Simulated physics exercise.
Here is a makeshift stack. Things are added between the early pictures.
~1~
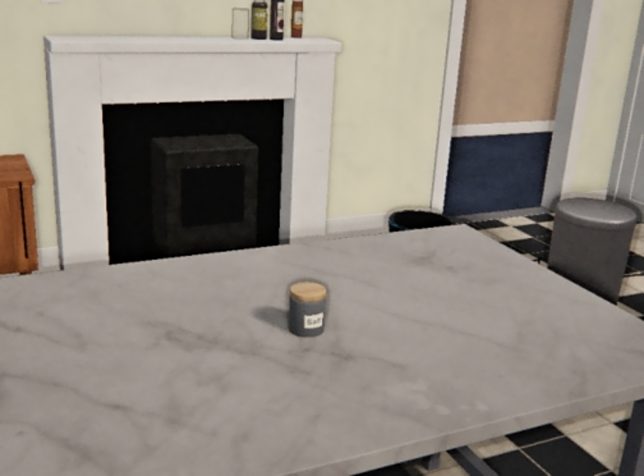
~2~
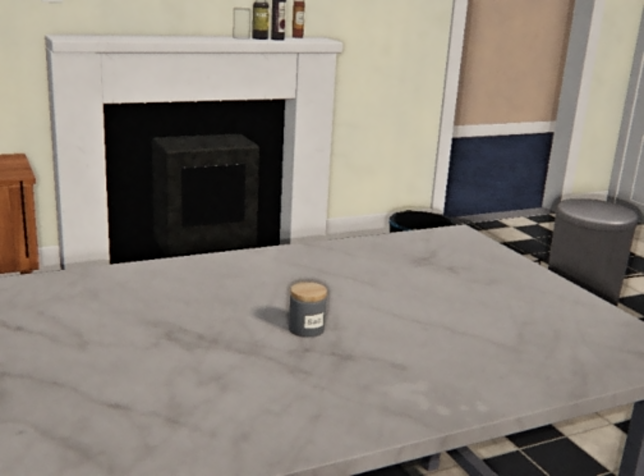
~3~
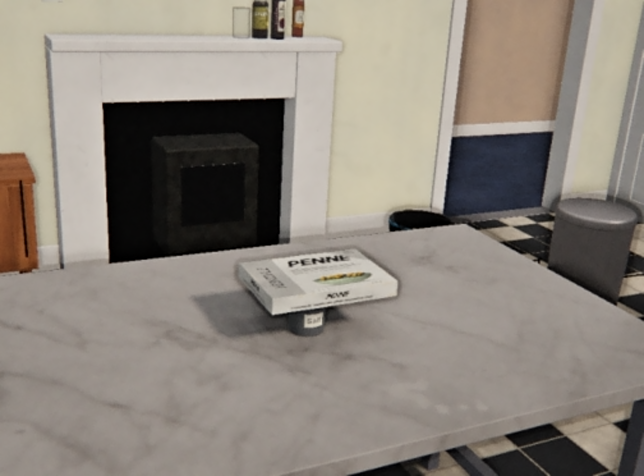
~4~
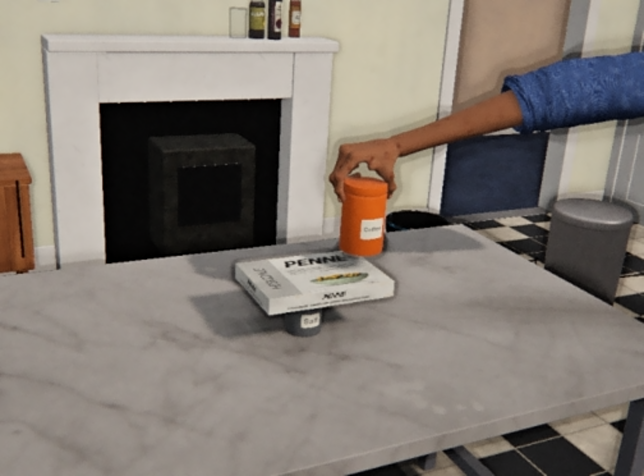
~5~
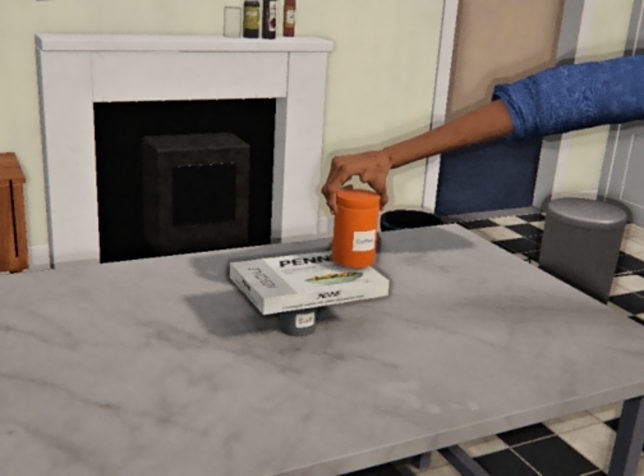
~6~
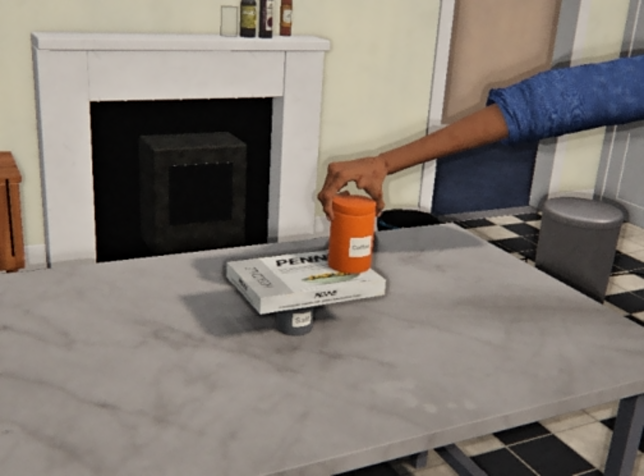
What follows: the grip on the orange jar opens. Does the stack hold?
Outcome: The stack loses its balance.
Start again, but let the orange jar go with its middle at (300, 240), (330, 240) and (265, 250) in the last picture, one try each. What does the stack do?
In the first case it keeps its balance; in the second case it loses its balance; in the third case it gives way.
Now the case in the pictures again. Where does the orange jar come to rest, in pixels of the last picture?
At about (388, 285).
Then, 0.30 s past the last view, orange jar now fallen; white packet rocked 39° from its first pose.
Then, 0.40 s past the last view, white packet rocked 58° from its first pose.
Then, 0.70 s past the last view, white packet rocked 30° from its first pose.
Finally, fallen, orange jar; down or leaning hard in the stack, white packet; grey jar still in place. Final places as the last picture's camera would see them, orange jar near (388, 285). The stack comes apart.
